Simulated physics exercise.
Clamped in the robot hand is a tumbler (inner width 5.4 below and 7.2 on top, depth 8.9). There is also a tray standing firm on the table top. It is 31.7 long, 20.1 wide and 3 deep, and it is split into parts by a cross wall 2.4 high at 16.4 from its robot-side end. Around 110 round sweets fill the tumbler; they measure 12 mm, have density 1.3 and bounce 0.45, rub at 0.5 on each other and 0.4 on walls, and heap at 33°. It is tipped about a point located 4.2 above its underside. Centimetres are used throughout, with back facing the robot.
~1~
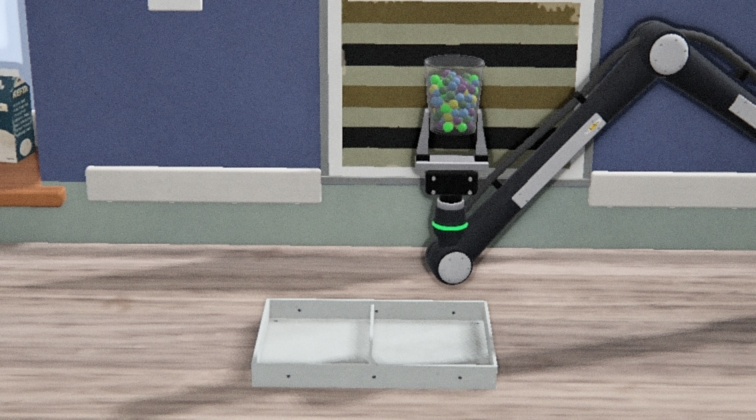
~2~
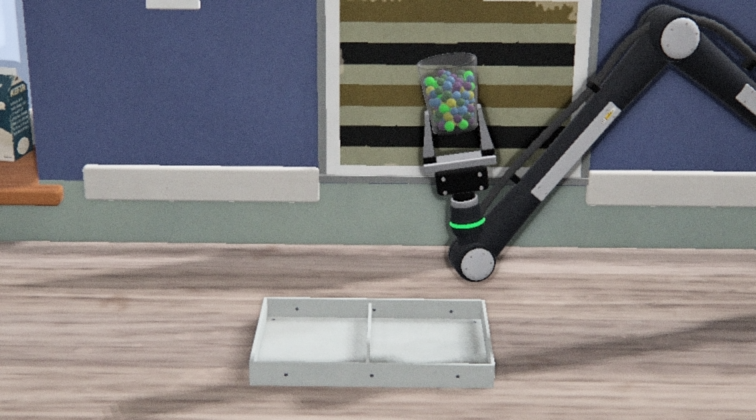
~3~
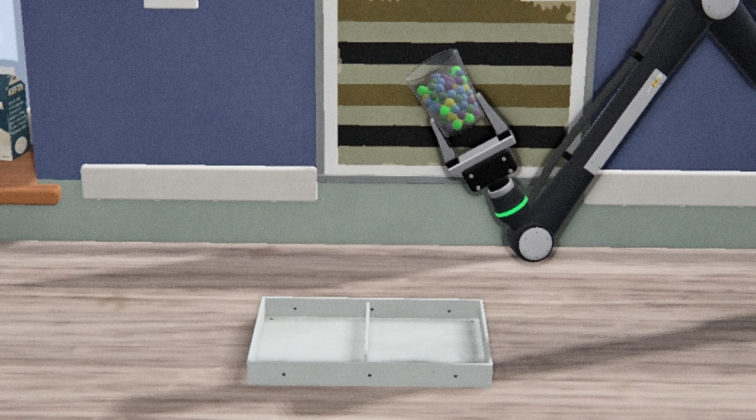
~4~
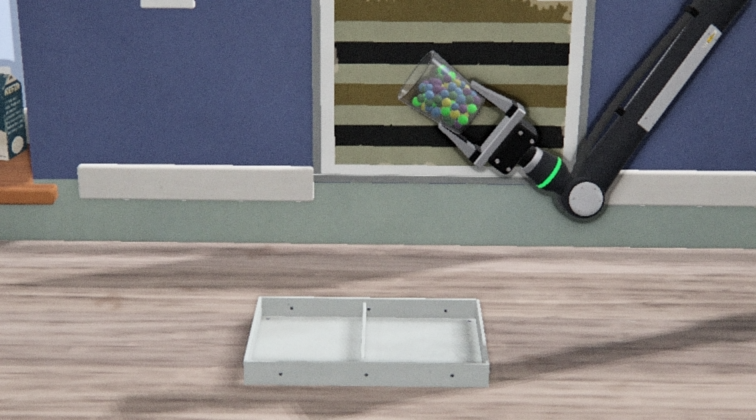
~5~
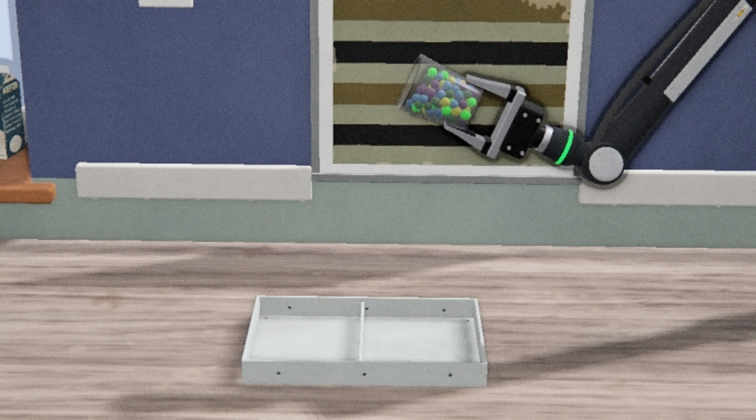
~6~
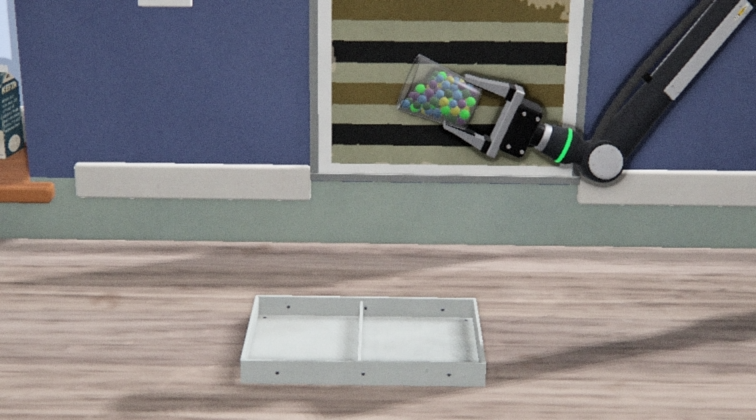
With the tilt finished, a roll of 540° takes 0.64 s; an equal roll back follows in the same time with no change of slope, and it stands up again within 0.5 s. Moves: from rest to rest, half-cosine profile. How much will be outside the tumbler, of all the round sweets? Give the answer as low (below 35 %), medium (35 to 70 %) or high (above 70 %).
Low, below 35 %.
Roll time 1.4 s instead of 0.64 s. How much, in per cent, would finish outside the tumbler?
It would then come to about 25 per cent.
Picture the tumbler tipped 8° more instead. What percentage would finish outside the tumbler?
Estimate: Close to 30 %.
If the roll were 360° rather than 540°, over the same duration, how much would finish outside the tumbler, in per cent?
10 %.
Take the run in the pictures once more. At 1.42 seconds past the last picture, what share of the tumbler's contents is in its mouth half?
Mouth-half share: Approx. 40 in a hundred.
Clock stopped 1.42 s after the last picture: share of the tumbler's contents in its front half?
About 50 %.
Then, 0.71 s on, tipped 68°, highest piece 39 above the table; 103 in the tumbler, 1 in the far-side part, 4 in flight or on a rim.
Then, 1.42 s on, tipped 55°, highest piece 39 above the table; 102 in the tumbler, 5 in the far-side part, 1 in the robot-side part.
Then, 1.98 s on, upright, highest piece 41 above the table; 102 in the tumbler, 6 in the far-side part.
Then, 2.68 s on, upright, highest piece 41 above the table; 102 in the tumbler, 6 in the far-side part.
In the end, 102 in the tumbler, 6 in the far-side part. That is 6 % outside the tumbler.
